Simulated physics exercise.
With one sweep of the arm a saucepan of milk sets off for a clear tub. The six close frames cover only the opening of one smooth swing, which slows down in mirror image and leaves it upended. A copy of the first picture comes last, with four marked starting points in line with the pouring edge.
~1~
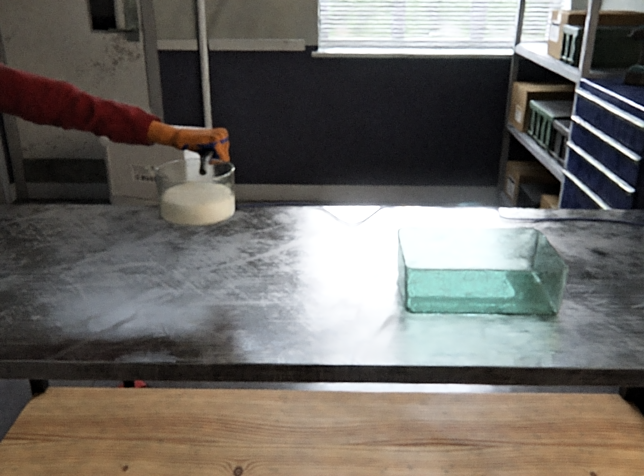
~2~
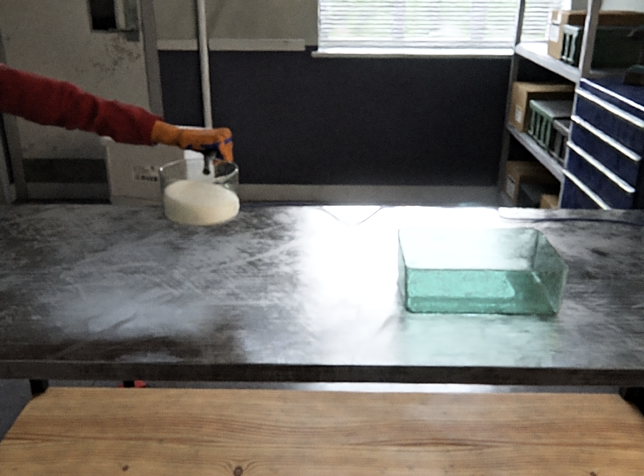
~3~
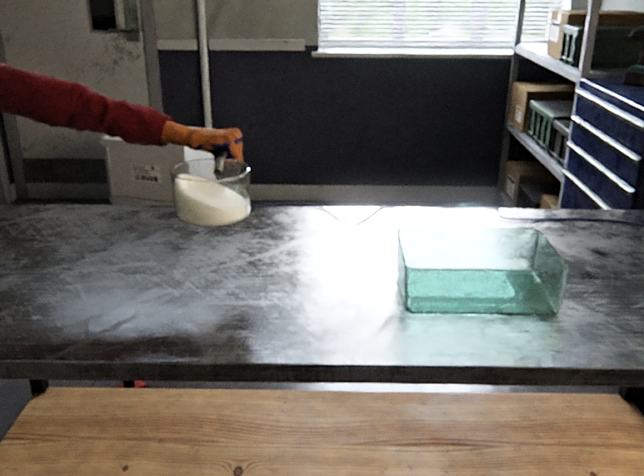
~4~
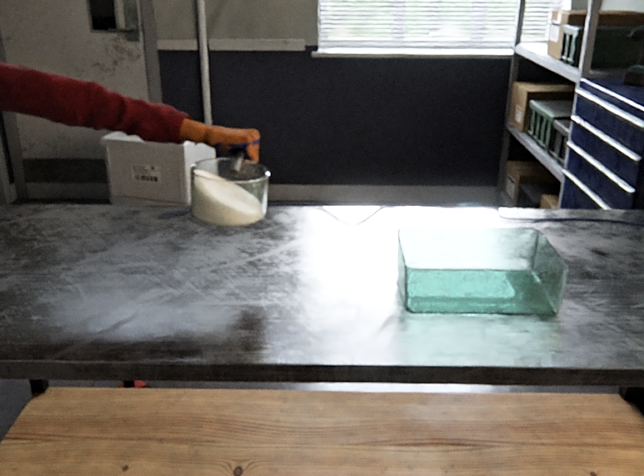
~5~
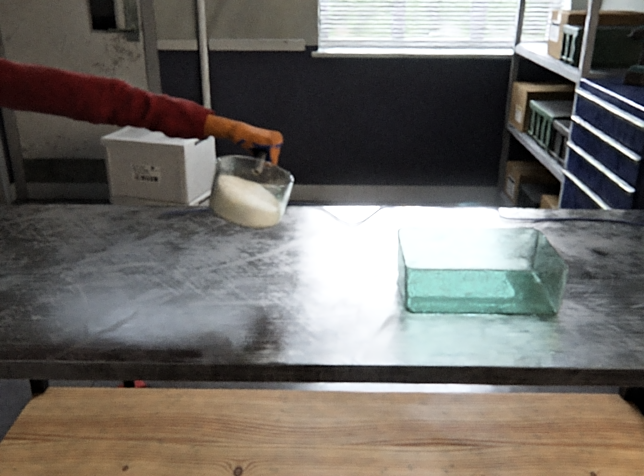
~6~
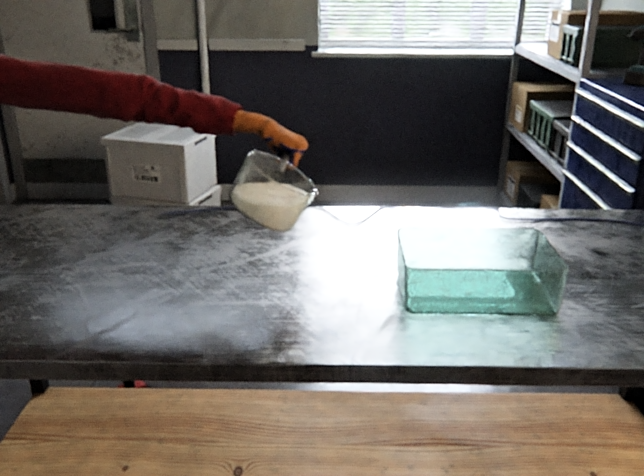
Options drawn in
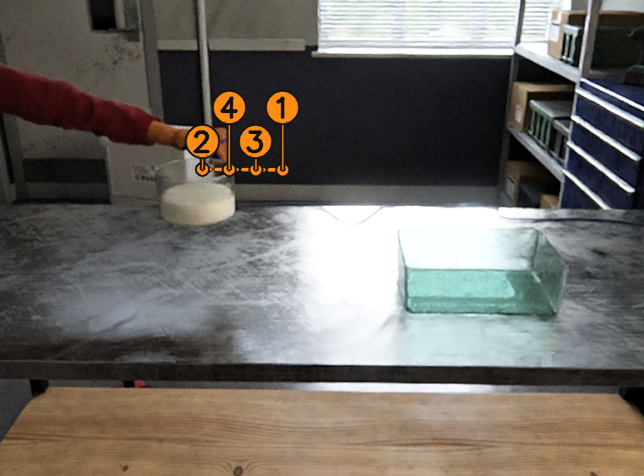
A gloved hand carries a clear pan of milk rightward above a table, gradually tilting it.
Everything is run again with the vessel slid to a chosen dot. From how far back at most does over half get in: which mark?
It is 3.
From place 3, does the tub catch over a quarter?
Yes.
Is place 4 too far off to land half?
Yes, it does.
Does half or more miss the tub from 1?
No.
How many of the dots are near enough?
Two of the four.
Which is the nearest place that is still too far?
The answer is 4.
In orange, 1 at (282, 169); 2 at (202, 169); 3 at (255, 169); 4 at (229, 169).
For place 1, about 81 % lands in the tub, 10 % falls short and 9 % goes beside or beyond.
For place 2, about 2 % lands in the tub, 96 % falls short.
For place 3, about 65 % lands in the tub, 29 % falls short and 6 % goes beside or beyond.
For place 4, about 32 % lands in the tub, 63 % falls short and 5 % goes beside or beyond.
